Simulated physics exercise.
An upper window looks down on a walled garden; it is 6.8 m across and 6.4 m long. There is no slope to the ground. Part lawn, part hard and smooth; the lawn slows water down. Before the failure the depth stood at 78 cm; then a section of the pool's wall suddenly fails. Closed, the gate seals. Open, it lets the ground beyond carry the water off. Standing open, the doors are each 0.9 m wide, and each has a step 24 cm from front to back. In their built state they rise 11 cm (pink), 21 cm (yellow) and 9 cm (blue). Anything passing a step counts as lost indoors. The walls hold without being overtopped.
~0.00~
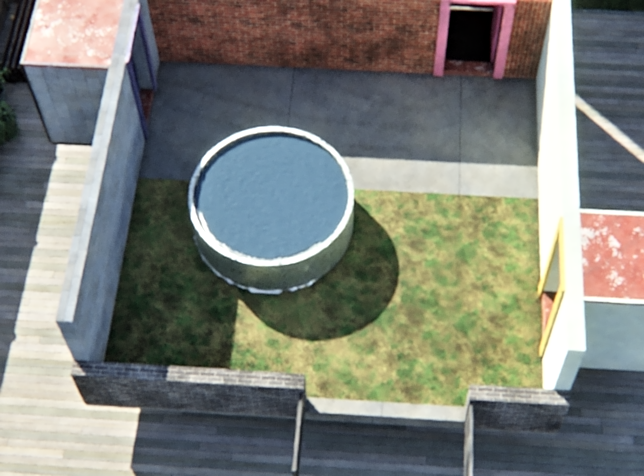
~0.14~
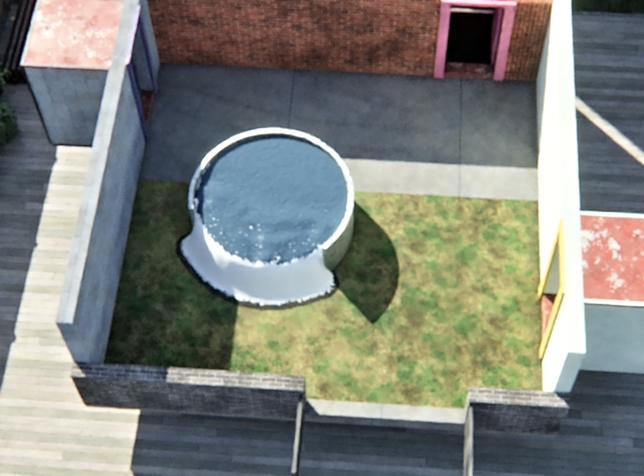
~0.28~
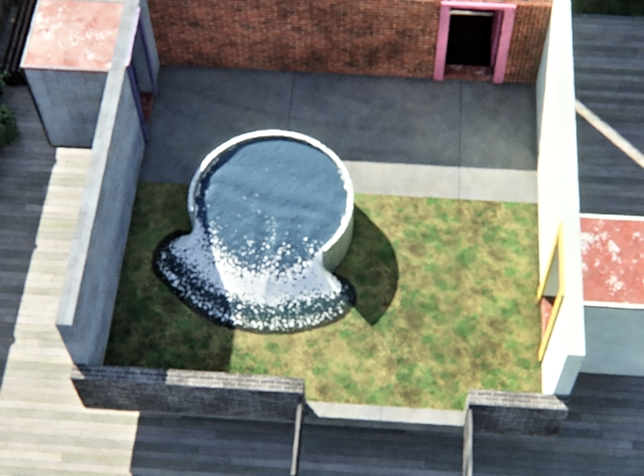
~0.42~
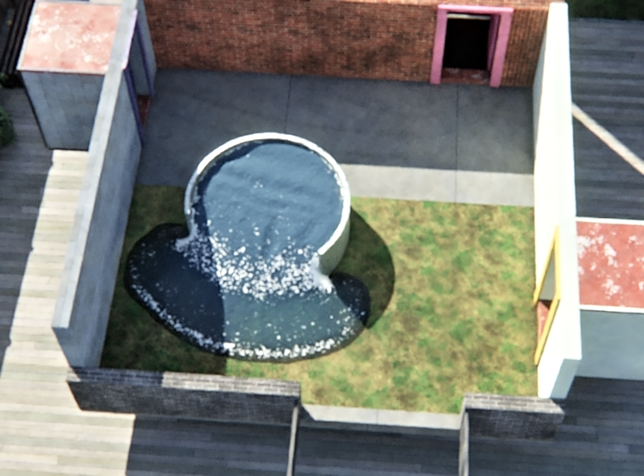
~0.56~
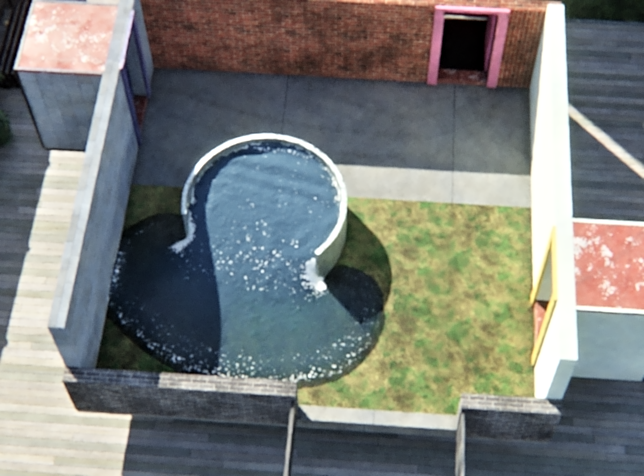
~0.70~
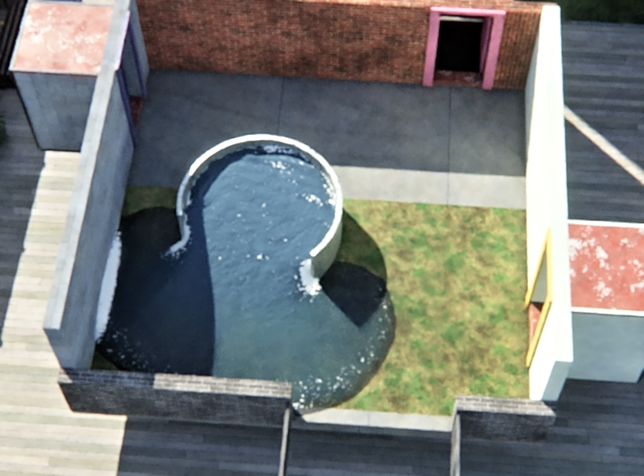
Walled garden from above, round pool giving way at its near side, water pouring out and spreading across the lawn.
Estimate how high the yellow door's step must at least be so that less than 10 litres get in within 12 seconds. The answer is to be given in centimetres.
I would say at least 9.5 cm.
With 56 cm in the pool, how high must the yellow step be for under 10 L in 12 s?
About 5.5 centimetres.
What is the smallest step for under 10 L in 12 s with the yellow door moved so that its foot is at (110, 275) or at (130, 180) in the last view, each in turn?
In turn: About 25 cm, about 9.5 cm.
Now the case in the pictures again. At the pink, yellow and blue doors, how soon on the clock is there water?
Times - pink 6.5 seconds, yellow 4.0 seconds, blue 2.8 seconds.
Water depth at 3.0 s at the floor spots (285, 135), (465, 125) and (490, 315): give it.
In order: Around 0, 0 and 0 cm.
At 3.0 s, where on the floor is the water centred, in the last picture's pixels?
The centre of all the water is around (225, 306).
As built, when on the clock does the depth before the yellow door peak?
Around 5.5 s, give or take.
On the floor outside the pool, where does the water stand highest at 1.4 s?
Check close to (87, 391).
After 1.4 s water covers 35 % of the floor, deepest (55 cm) near (87, 391); it has not reached the yellow door.
After 3.0 s water covers 45 % of the floor, deepest (32 cm) near (99, 392); it has not reached the yellow door.
After 12.0 s water covers 100 % of the floor, deepest (10 cm) near (355, 116); 5 cm at the yellow door, 0 litres in over its 21 cm step.
At the yellow door as built, the water arrived by 4.1 s and peaked near 14 cm at 5.4 s.
Run again over the same 12 s with other heights there, 27 litres in over 7.5 cm, 1 litre over 12 cm. The limit of 10 litres is kept from about 9.5 cm up.
